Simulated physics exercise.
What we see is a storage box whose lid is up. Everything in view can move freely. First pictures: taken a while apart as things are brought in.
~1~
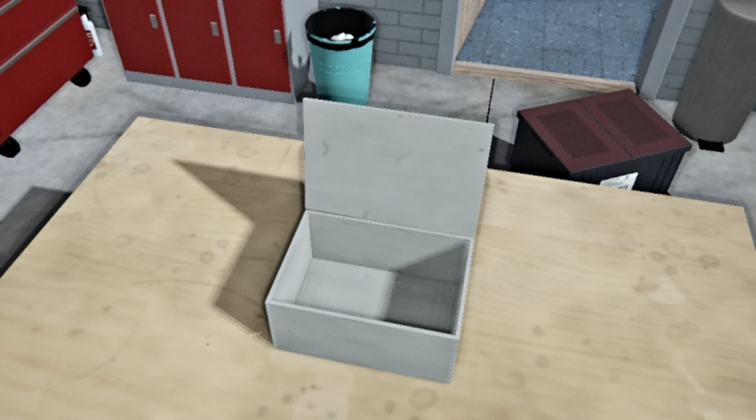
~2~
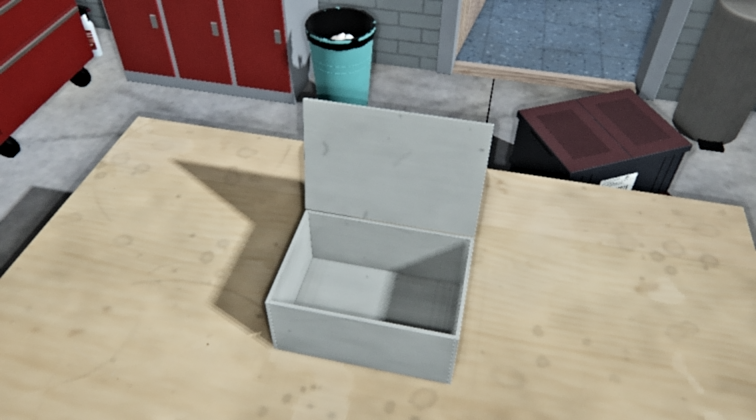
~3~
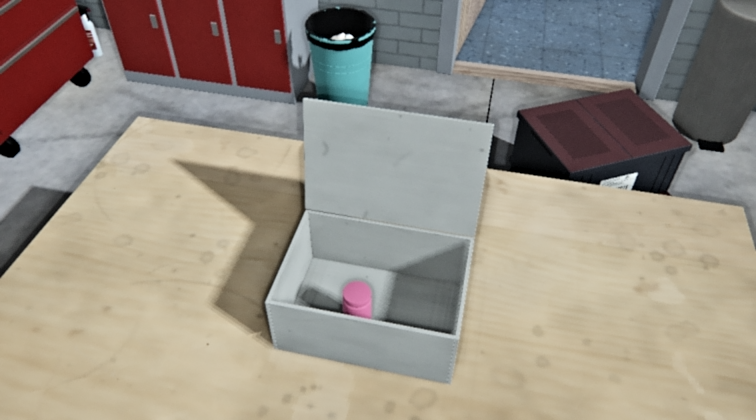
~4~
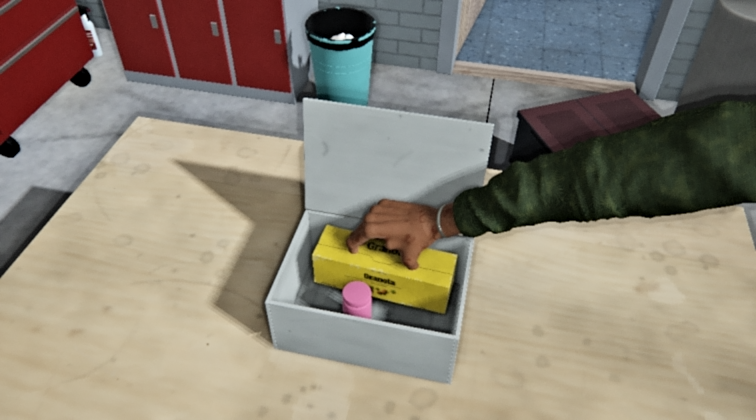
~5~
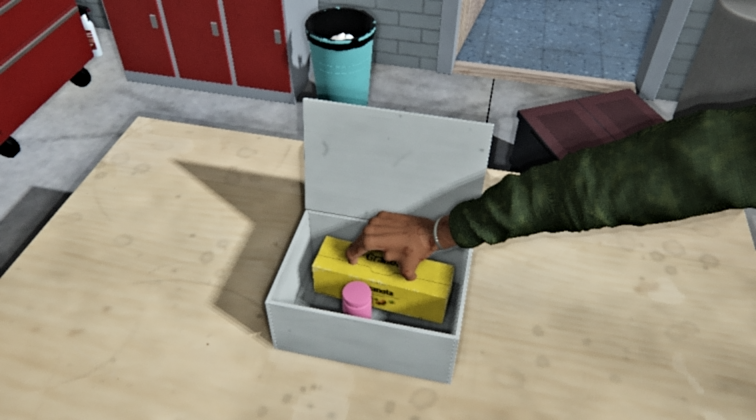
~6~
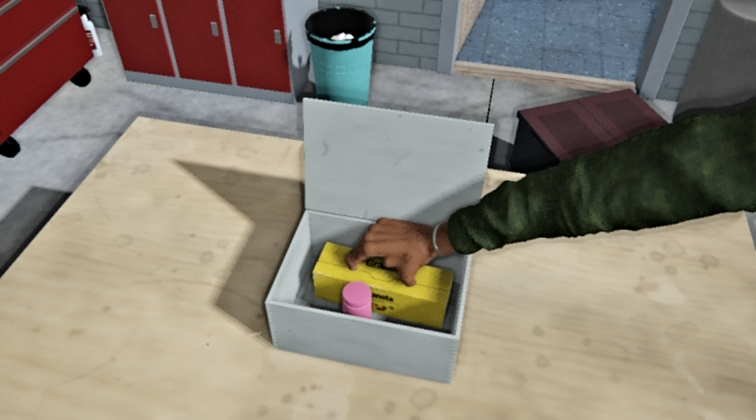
At first an open gray box stands empty on a wooden table, its lid raised. A small pink container then appears inside, near the front. Next a hand in a dark green sleeve, reaching from the right, holds a yellow carton behind it and lowers it slightly deeper into the box.
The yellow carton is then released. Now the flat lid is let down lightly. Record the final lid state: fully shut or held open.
Lid unobstructed.
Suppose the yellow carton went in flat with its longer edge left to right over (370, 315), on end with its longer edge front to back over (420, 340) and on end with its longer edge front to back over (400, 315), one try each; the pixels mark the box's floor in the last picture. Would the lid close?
Well, first time it goes down fine, second time it won't go down, and third time it won't go down.
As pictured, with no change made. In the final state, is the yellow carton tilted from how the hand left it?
Looking at the last picture, it is left as set.
Then, 1.30 s later than the last frame, lid 79° above the rim.
Then, 1.70 s later than the last frame, lid 48° above the rim.
Then, 2.00 s later than the last frame, lid 15° above the rim.
When it is over, lid shut; both as before. End places, in pixels of the last picture, yellow carton near (383, 285).
